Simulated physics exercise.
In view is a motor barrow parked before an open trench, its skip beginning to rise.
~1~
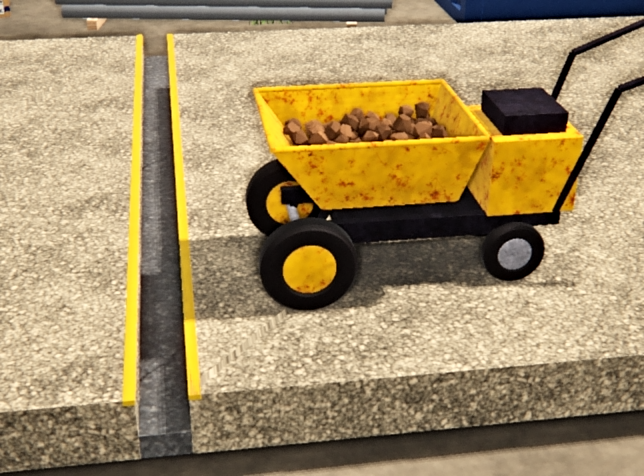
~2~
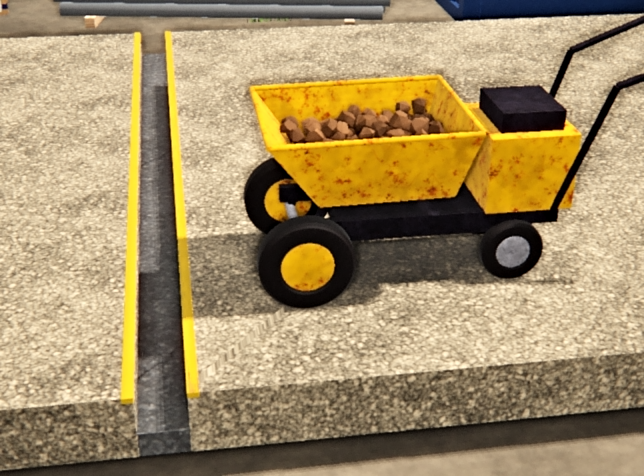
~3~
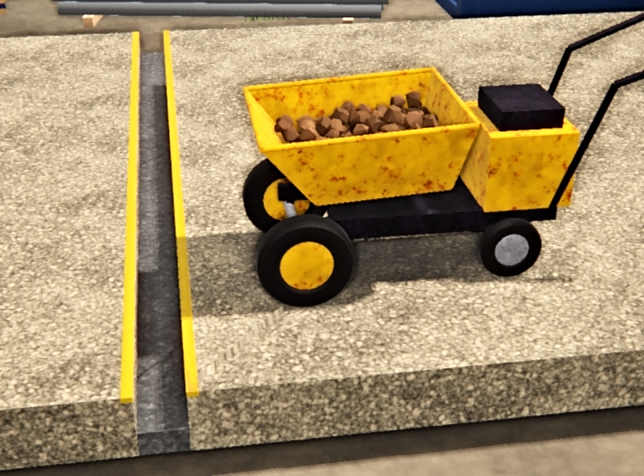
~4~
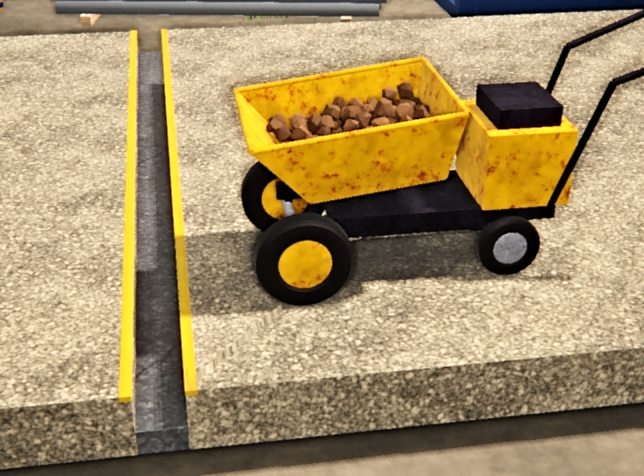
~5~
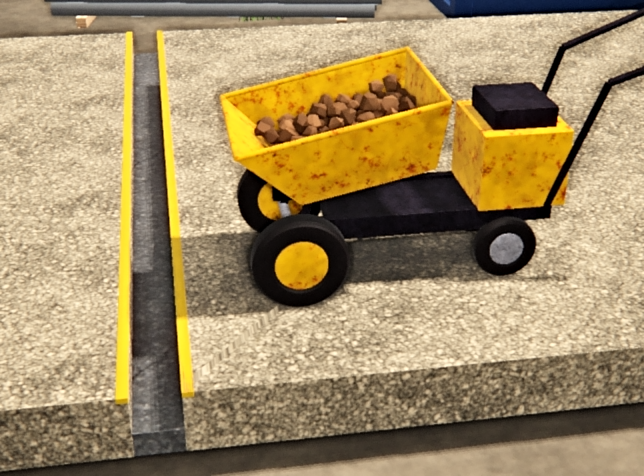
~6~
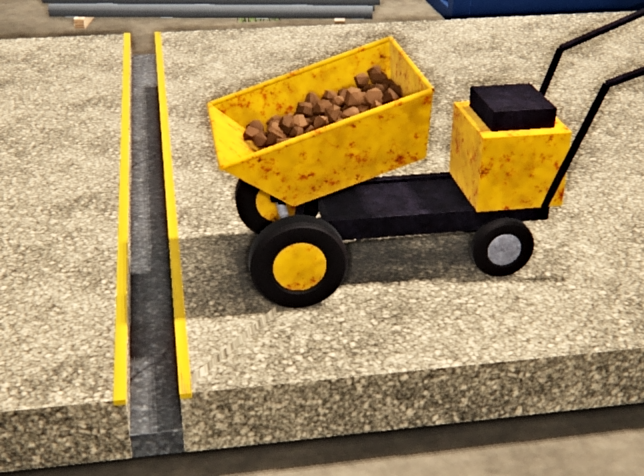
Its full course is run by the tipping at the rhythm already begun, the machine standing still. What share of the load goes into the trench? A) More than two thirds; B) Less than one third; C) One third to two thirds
Option C: One third to two thirds.
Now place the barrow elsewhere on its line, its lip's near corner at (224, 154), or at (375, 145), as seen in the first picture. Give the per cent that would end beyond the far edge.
The first position yields around 100 per cent; the second yields around 0 per cent.
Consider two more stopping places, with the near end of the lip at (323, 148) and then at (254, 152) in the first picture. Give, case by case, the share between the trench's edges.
Some 60 in a hundred, then some 30 in a hundred.
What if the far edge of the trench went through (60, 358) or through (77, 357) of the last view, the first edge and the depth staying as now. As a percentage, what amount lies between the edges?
In order: 100 per cent, then 90 per cent.
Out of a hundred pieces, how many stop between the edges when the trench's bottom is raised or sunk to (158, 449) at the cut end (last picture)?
Something like 50 %.
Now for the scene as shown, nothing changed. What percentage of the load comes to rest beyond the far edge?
Result: Some 55 % of the load.
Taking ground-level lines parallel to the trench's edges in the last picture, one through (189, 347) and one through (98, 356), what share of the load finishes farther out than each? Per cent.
In order: 100 per cent, then 40 per cent.
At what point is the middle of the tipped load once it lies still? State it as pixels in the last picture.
Roughly pixel (114, 274).
Shortly afterwards, skip tipped steeply; the whole lot in the skip.
Next, skip tipped right over; near two thirds in the skip; a little in or heaped over the trench; near a quarter beyond it; a little falling.
Some moments later, skip tipped right over; only a few in the skip; near half in or heaped over the trench; near half beyond it.
In the end, skip tipped right over; near half in or heaped over the trench; near half beyond it.
